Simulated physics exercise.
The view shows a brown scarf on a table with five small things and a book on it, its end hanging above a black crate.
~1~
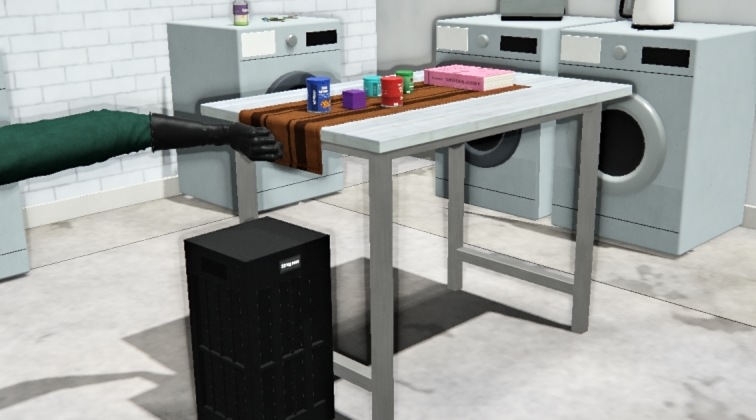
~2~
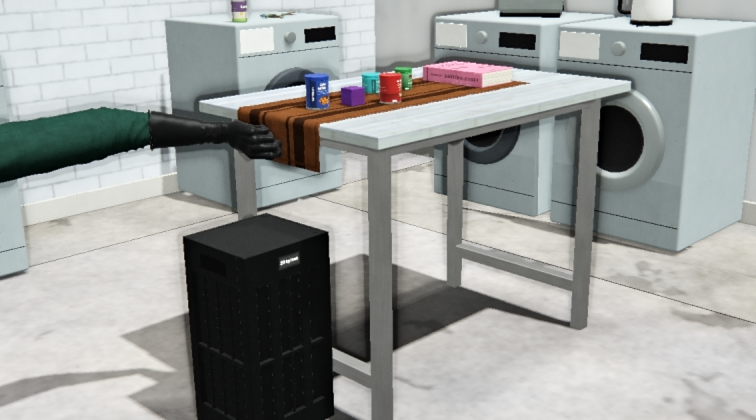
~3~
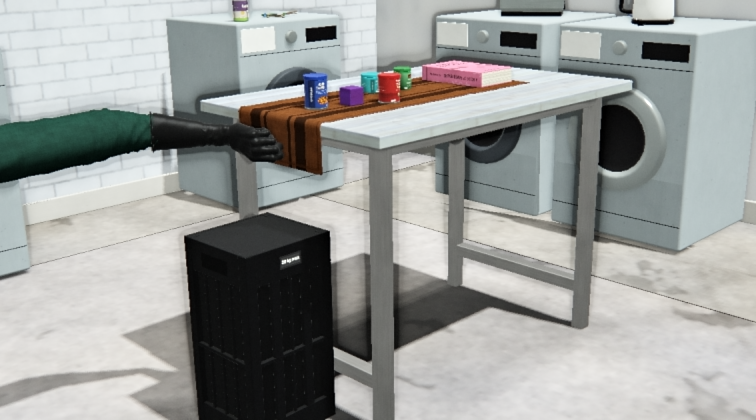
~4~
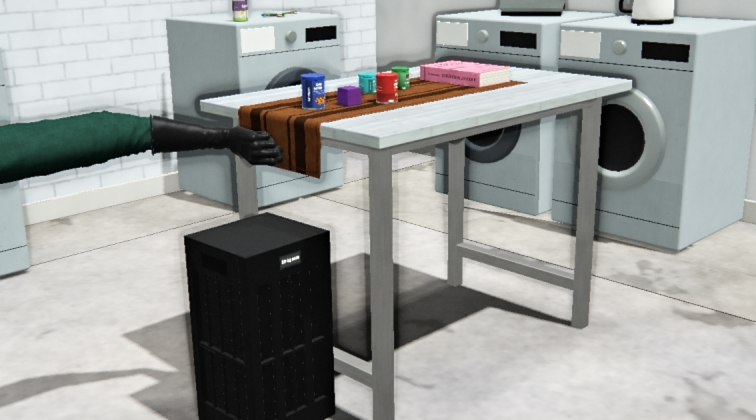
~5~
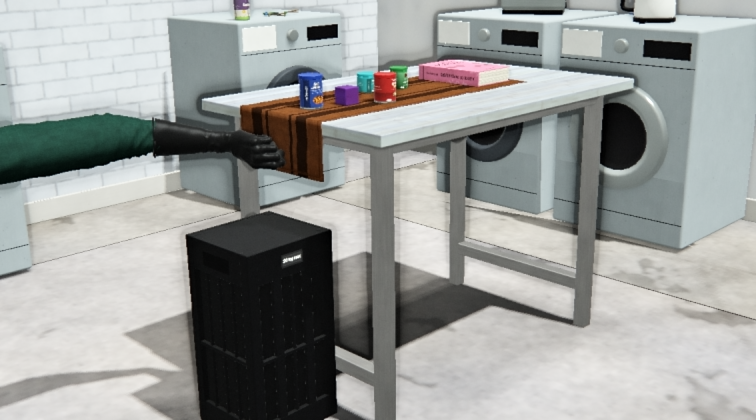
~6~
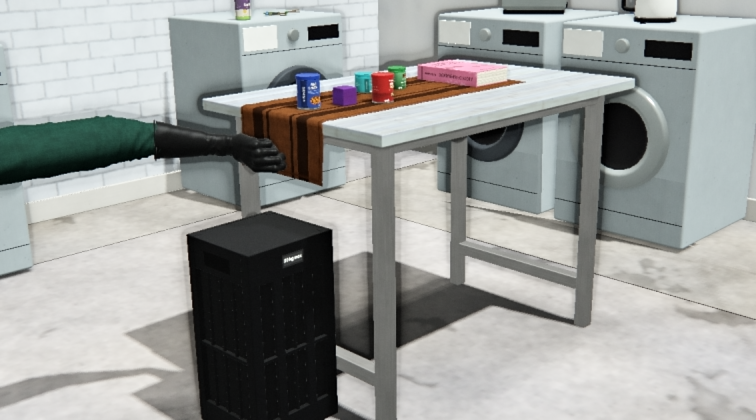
In a laundry room with white brick walls and front-loading washing machines, a fixed view looks slightly down on a pale table with grey legs. A brown striped scarf carries a blue can, purple cube, turquoise pot, red can, green pot and pink book, its end hanging above a black crate. A black-gloved, green-sleeved hand at the hem draws the scarf slightly downward, and the items shift a little left with it.
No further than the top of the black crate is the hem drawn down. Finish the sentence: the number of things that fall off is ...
... one.
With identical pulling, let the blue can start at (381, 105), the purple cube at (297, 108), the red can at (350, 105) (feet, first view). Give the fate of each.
Fate of the blue can: It stays; fate of the purple cube: It goes; fate of the red can: It stays.
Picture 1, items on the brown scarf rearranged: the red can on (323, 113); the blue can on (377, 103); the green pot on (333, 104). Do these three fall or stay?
First the red can: It ends off the top. Next the blue can: It is still up there. Last the green pot: It is still up there.
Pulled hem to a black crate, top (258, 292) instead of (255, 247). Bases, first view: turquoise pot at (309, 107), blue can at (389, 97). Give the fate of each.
The turquoise pot? Lost. The blue can? Safe.
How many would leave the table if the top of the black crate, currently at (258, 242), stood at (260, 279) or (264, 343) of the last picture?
That would make 2 and 4.
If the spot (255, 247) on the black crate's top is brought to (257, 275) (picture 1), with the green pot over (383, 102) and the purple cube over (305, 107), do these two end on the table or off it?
Outcome for the green pot: It stays. Outcome for the purple cube: It is lost.
Early on, hem near (282, 194); all still up.
Midway, hem on the crate; blue can gone.
Finally, hem on the crate; blue can gone. The count of fallen things is one.
